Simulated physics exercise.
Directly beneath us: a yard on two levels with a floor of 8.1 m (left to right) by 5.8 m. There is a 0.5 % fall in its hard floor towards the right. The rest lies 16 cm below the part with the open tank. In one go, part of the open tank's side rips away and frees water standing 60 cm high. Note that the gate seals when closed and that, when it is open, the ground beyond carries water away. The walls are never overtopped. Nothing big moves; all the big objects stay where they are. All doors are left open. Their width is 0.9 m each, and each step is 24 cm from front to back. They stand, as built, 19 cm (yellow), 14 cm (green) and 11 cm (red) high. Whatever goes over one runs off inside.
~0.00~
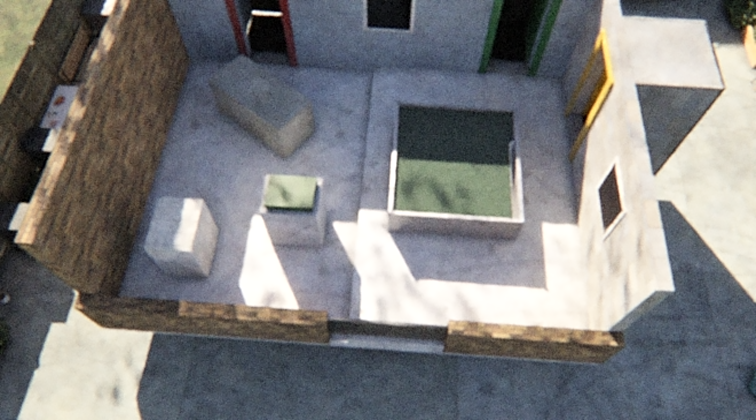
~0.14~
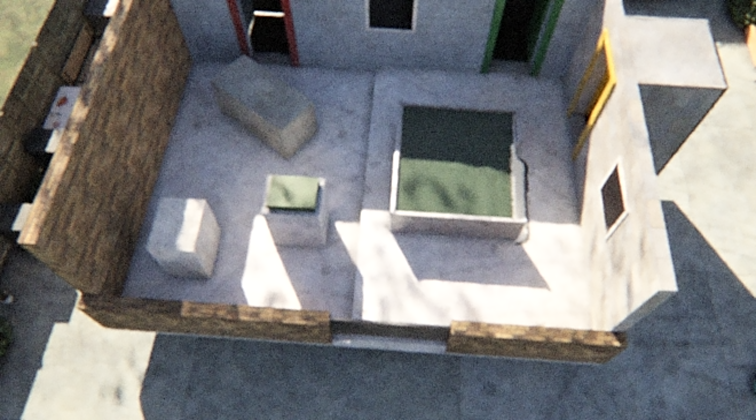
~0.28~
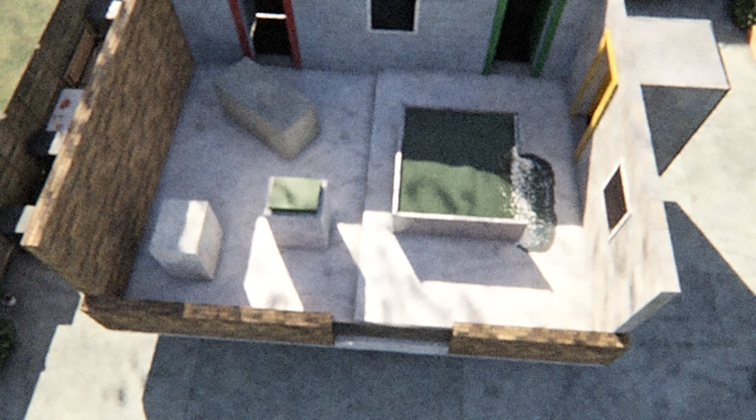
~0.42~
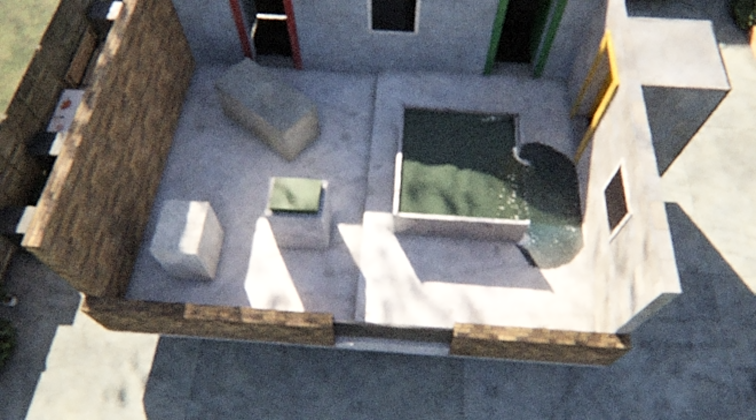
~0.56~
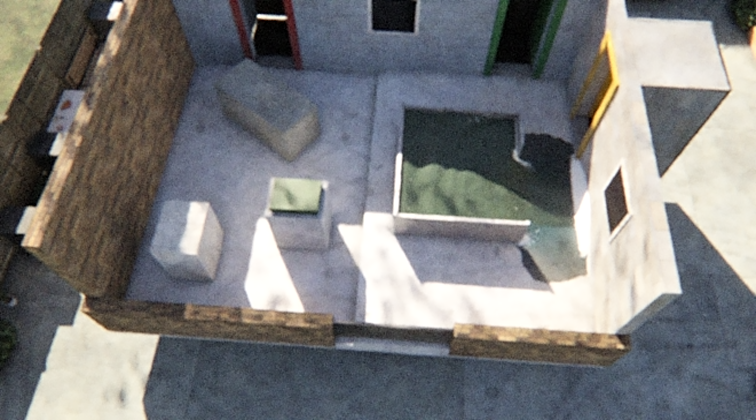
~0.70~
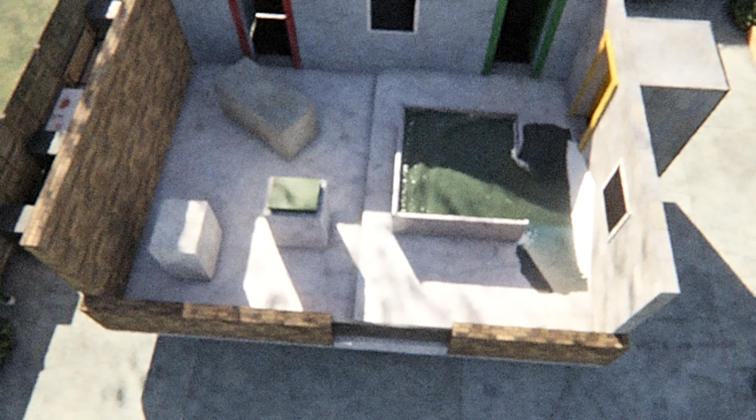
Open tank of dark green water in a walled yard breaking at its right side, water pouring out and spreading across the pale floor.
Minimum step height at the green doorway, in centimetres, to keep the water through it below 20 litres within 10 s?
19 cm.
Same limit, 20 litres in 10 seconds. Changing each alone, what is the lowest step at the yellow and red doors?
You'd want some 13.0 cm at yellow and some 9.0 cm at red.
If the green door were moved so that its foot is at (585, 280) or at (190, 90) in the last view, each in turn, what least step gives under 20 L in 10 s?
First place around 23 cm, second around 9.0 cm.
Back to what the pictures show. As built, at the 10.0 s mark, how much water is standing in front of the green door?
Roughly 8.0 cm deep.
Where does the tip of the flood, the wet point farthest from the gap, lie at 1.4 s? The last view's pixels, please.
(559, 79).
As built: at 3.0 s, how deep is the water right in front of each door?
Door depths (cm): Yellow = 15, green = 24, red = 0.
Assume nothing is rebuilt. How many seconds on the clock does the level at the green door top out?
At roughly 3.0 s.
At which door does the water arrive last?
That's the red one.
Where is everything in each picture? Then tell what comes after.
Still water, 60 cm deep, in the open tank at (456, 161); the green door at (517, 39) is dry, in the first picture.
Water pours out at (514, 193) and has run 0.2 m, to (525, 193); about 5 cm deep outside, 60 cm at the back, in the second picture.
The gap is at (516, 195), the front 0.7 m out at (552, 182); the back of the open tank holds 60 cm, in the third picture.
The front is at (583, 237), 1.2 m from the gap at (517, 195); 2.6 m2 of floor is wet, 60 cm left at the back, in the fourth picture.
The gap is at (517, 196), the front 1.3 m out at (587, 268); the back of the open tank holds 58 cm, in the fifth picture.
The gap is at (516, 195), the front 1.5 m out at (588, 287); the back of the open tank holds 52 cm; the green door at (520, 41), 3.1 m from the gap, is still 1.8 m from the nearest water, in the sixth picture.
After 1.4 s water covers 10 % of the floor, deepest (50 cm) near (573, 211); it has not reached the green door.
After 3.0 s water covers 35 % of the floor, deepest (39 cm) near (586, 333); 24 cm at the green door, 20 litres in over its 14 cm step.
After 10.0 s water covers 95 % of the floor, deepest (15 cm) near (226, 71); 8 cm at the green door, 68 litres in over its 14 cm step.
At the green door as built, the water arrived by 1.8 s and peaked near 24 cm at 3.0 s.
Run again over the same 10 s with other heights there, 34 litres in over 17 cm, 3 litres over 23 cm. The limit of 20 litres is kept from about 19 cm up.
